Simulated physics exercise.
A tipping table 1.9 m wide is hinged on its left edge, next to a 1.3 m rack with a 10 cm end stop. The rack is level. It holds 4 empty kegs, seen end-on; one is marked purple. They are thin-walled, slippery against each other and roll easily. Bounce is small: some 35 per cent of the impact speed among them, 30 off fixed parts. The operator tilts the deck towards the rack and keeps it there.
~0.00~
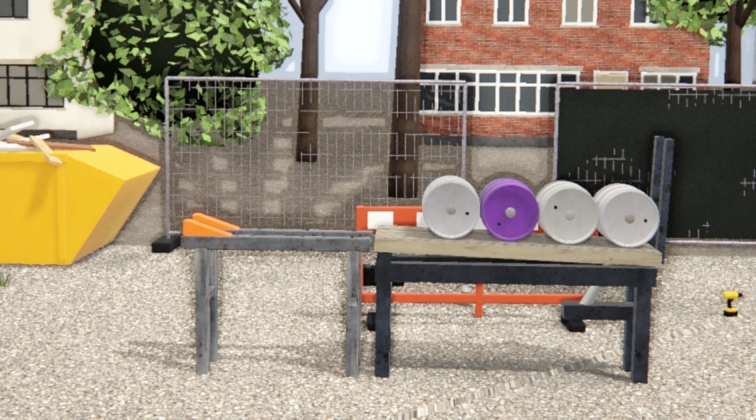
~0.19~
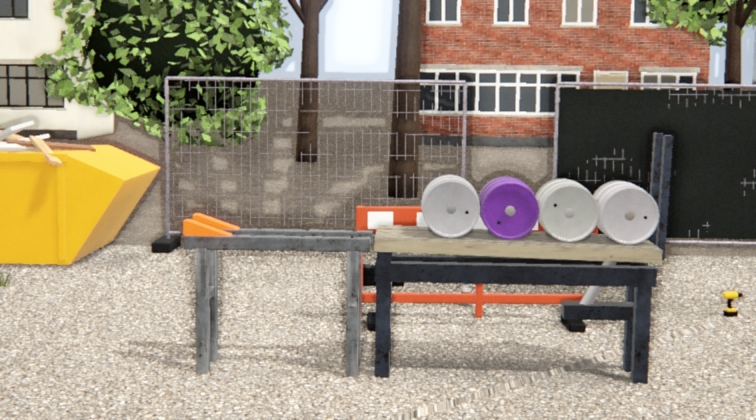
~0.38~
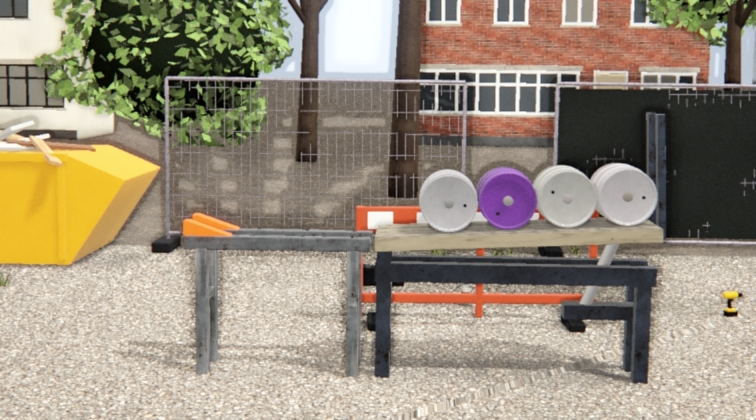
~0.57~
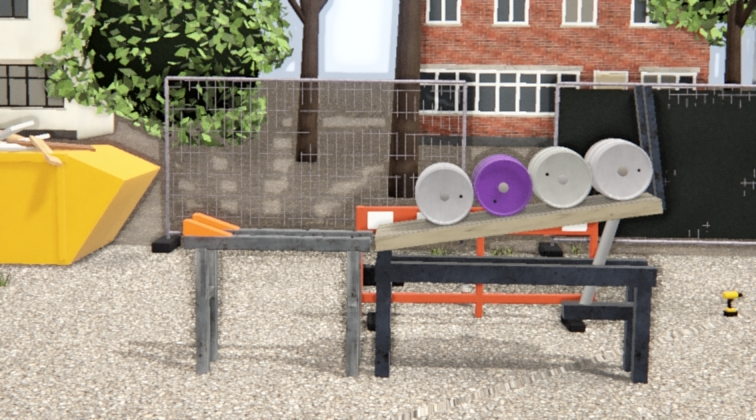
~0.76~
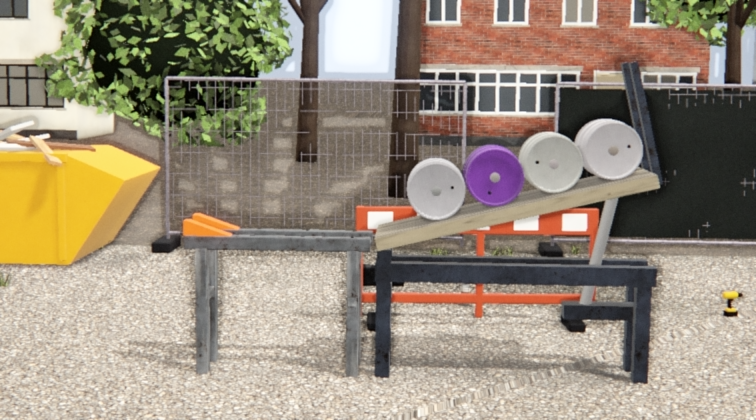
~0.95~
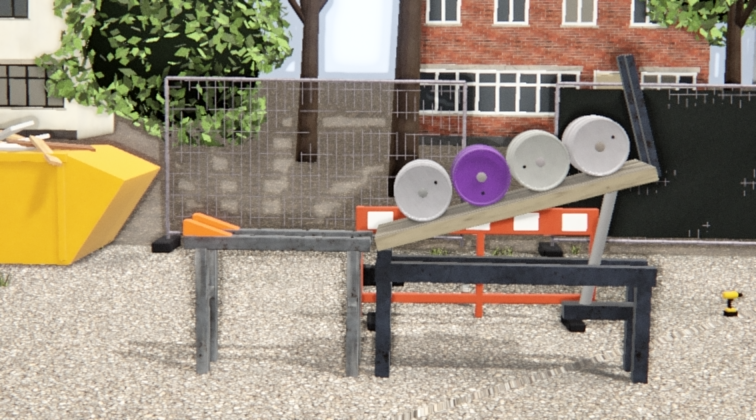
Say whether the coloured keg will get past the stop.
The purple keg drops off the far end.
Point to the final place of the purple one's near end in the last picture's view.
Around (5, 342).
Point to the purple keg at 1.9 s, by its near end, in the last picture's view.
Near (330, 208).
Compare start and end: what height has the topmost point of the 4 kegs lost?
About 0 cm.
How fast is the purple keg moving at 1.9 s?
Roughly 1.5 m/s.
By 1.9 s, purple is on the rack, 100 cm from the rack's far end, rolling left; 0 of 4 over the stop.
By 3.0 s, purple is beyond the stop and falling; 2 of 4 over the stop.
Finally (6.8 s), purple is over the stop, on the ground; 2 of 4 over the stop.
